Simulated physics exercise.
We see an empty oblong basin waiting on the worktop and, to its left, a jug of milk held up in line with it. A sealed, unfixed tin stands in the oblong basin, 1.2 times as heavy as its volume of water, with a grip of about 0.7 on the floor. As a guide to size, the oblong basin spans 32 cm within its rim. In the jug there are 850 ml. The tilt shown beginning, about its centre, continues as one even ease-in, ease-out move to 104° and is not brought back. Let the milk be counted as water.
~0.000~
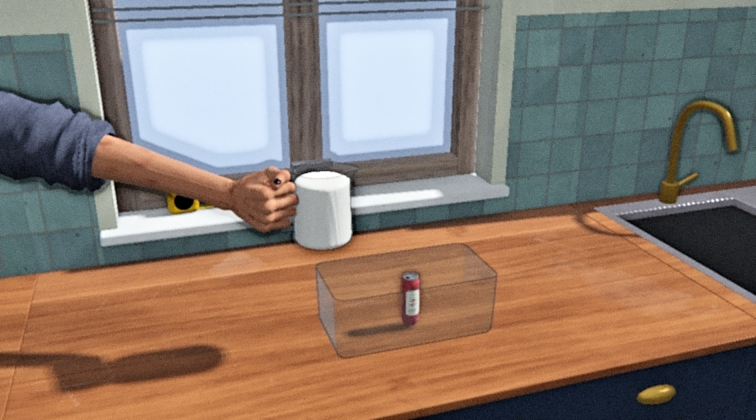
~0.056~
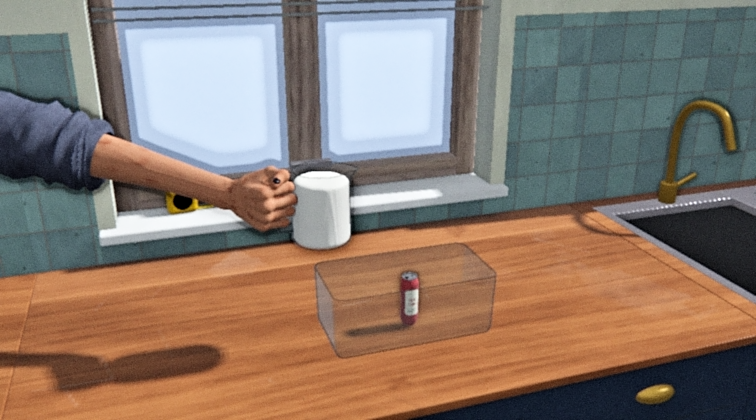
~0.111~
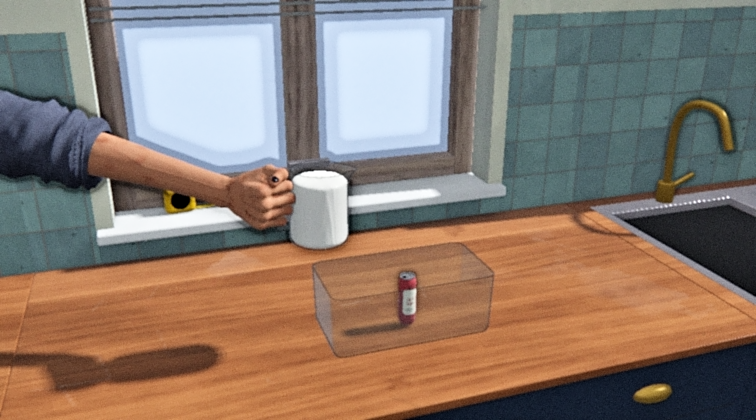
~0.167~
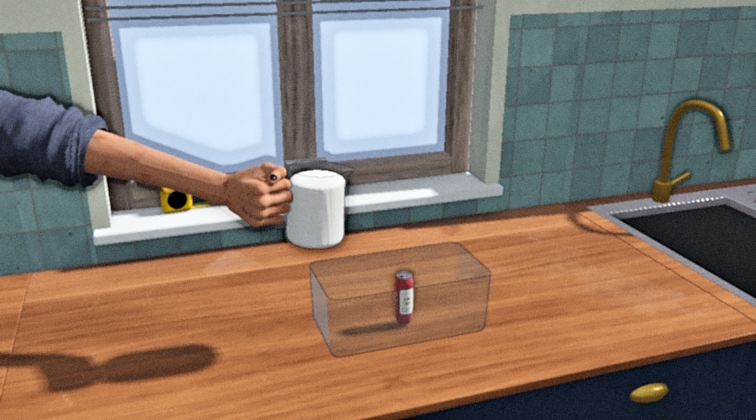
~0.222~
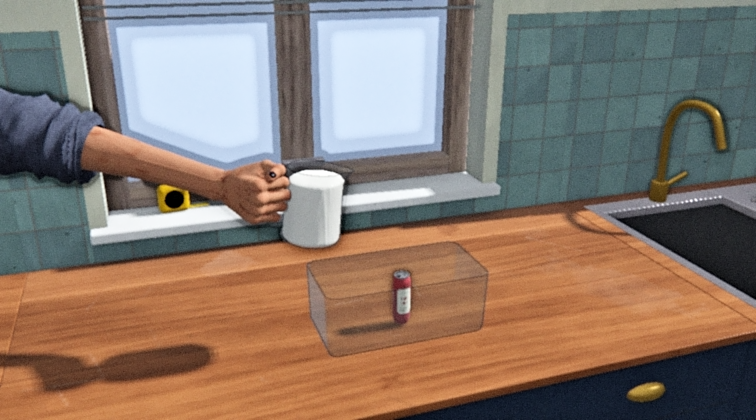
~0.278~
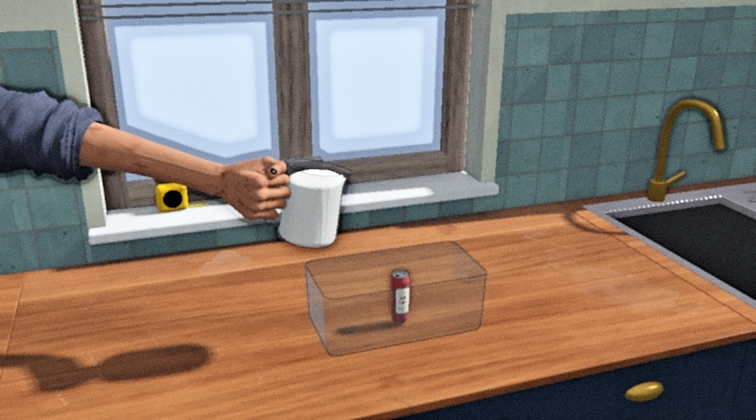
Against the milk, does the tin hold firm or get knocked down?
It gets knocked down.
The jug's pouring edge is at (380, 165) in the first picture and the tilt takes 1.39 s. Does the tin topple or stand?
Result: Tin upright.
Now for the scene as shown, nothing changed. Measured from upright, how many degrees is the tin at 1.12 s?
Measured tilt, approx.: 0 degrees.
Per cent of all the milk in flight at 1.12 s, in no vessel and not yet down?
Some 20 % is up in the air.
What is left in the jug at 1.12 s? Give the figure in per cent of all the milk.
I reckon near 40 per cent still sits there.
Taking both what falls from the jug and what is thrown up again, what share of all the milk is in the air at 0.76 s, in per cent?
My guess is roughly 10 %.
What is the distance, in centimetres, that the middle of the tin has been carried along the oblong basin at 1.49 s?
Near 8 cm.
By 0.76 s the tilt is 60° and 87 per cent is still to pour; the tin stands where it began.
By 1.12 s the tilt is 94° and 41 per cent is still to pour; the tin stands where it began.
By 1.49 s the tilt is 104° and 6 per cent is still to pour; the tin lies on its side.
By 1.89 s the tilt is 104° and 0 per cent is still to pour; the tin lies on its side.
At rest the tin lies on its side.
